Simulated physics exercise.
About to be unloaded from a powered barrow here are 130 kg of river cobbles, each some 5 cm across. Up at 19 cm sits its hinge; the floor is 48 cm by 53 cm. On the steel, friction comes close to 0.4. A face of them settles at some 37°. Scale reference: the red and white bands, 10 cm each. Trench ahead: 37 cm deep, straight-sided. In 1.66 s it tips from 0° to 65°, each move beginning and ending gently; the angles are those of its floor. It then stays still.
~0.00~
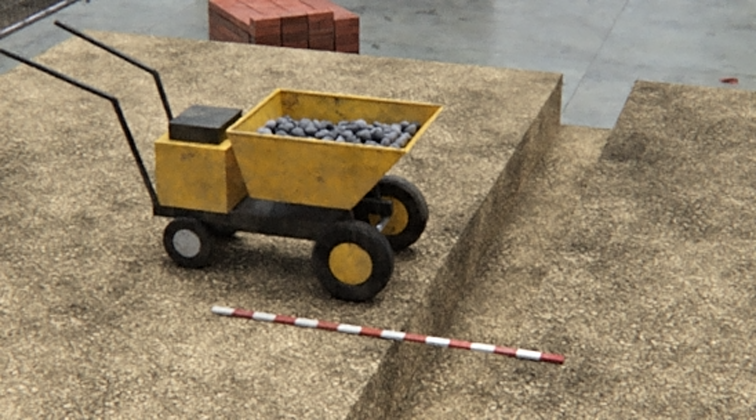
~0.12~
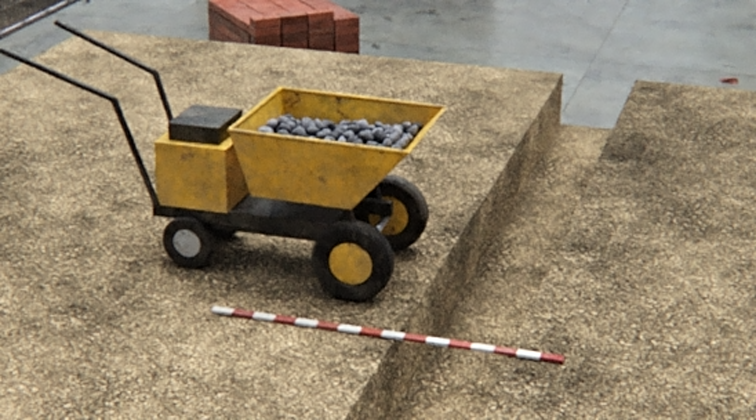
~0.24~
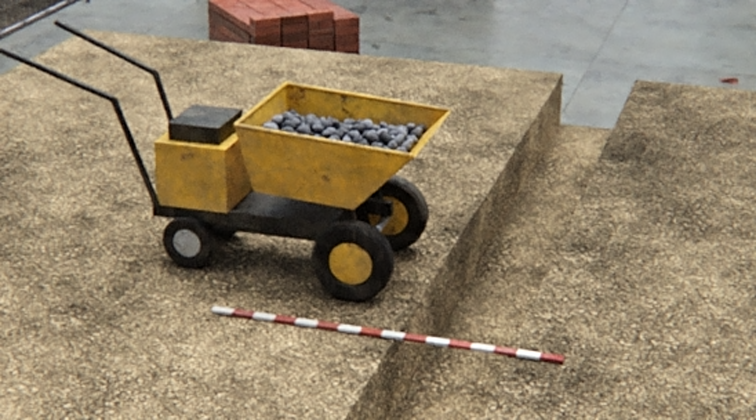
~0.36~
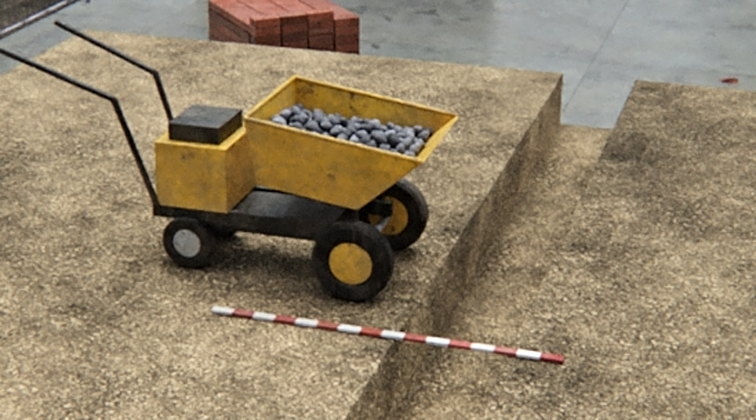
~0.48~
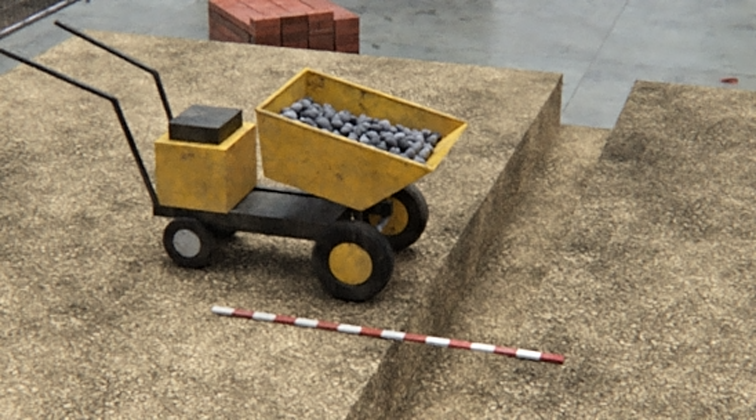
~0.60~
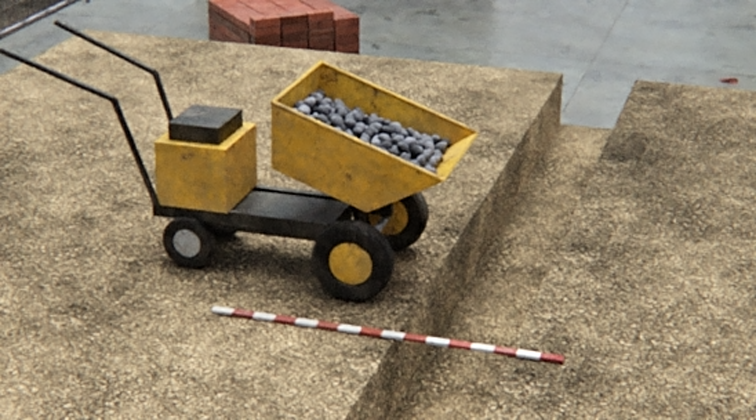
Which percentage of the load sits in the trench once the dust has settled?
Near 70 per cent.
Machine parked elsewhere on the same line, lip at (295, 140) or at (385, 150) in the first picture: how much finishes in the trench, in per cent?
70 and 90 %.
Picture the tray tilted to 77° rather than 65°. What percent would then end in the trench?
Roughly 70%.
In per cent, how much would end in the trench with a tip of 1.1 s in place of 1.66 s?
Then roughly 65 percent.
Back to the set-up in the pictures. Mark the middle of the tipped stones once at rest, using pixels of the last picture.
Their centre sits close to (516, 342).
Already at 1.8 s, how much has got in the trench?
By that point it's something like 15 in a hundred.
After 1.2 s the floor is at 55°; 100 % in the tray; the foremost stones are at (479, 228).
After 1.8 s the floor is at 65°; 74 % in the tray, 16 % in the trench, 10 % past the trench; the foremost stones are at (578, 288).
After 2.1 s the floor is at 65°; 42 % in the tray, 31 % in the trench, 27 % past the trench; the foremost stones are at (655, 307).
After 4.1 s the floor is at 65°; 0 % in the tray, 70 % in the trench, 30 % past the trench; the foremost stones are at (703, 313).
